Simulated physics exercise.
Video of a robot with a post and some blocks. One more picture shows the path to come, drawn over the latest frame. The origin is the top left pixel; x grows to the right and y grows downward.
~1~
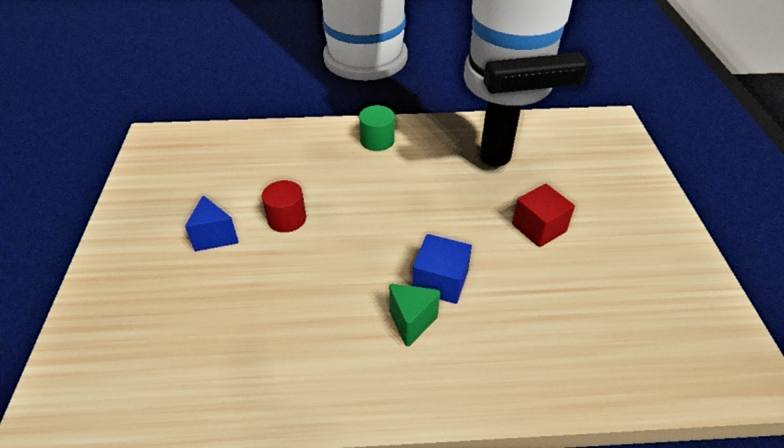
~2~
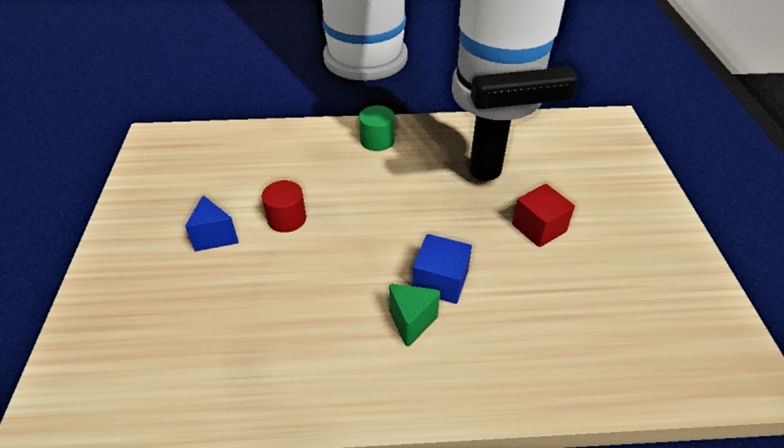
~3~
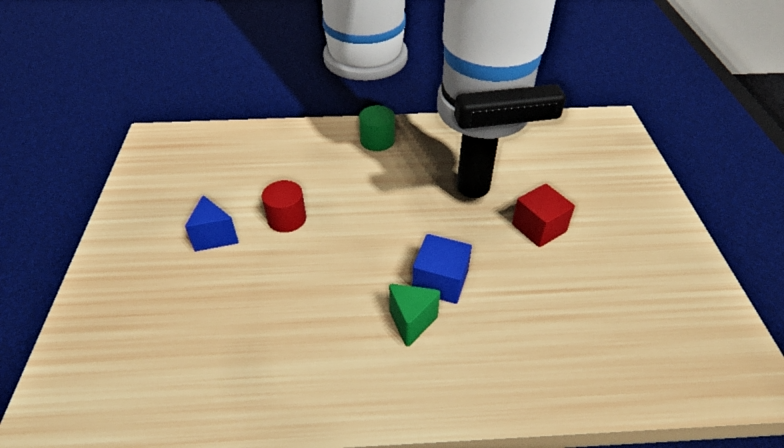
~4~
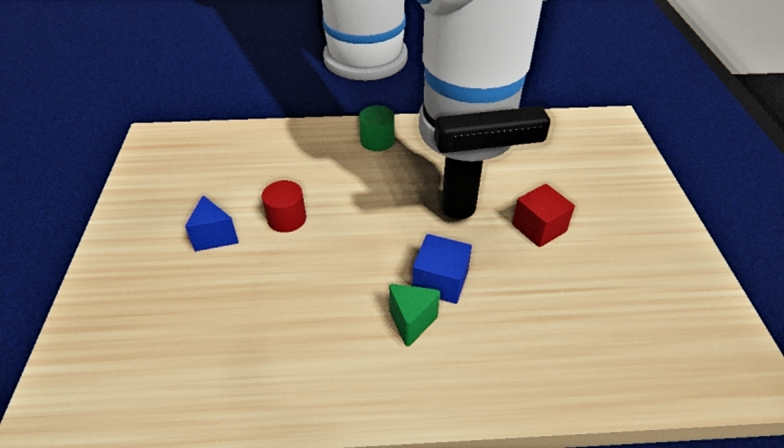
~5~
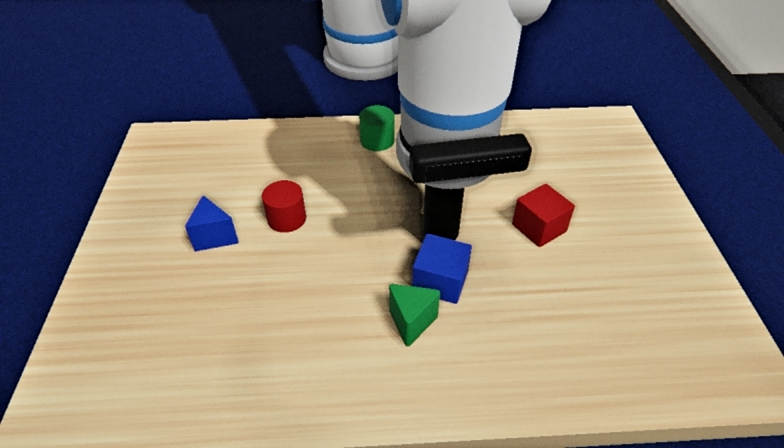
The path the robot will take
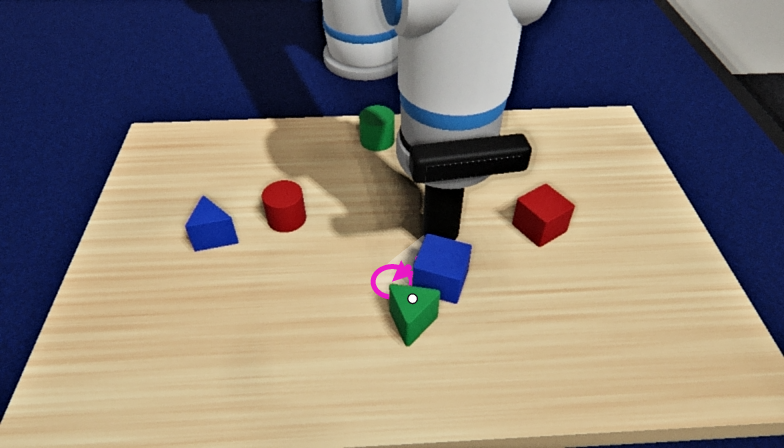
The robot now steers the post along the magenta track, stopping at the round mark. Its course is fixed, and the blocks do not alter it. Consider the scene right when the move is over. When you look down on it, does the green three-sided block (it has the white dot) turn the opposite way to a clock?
Short answer: No.
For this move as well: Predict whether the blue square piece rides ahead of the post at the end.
It is no longer ahead.
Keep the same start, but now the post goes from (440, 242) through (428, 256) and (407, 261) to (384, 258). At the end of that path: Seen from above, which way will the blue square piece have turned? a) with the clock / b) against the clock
Option b.
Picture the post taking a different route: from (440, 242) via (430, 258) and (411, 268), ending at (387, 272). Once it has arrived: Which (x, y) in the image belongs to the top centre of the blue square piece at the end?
My best guess is (440, 273).
The line goes from (440, 242) to (392, 281); the dot is on the green three-sided block.
The first path, step by step. Halfway along, post (417, 252); green three-sided block (413, 302); blue square piece (438, 267), turned 35° anticlockwise.
At the end, post (392, 273); green three-sided block (414, 306), turned 25° clockwise; blue square piece (436, 274), turned 60° anticlockwise.
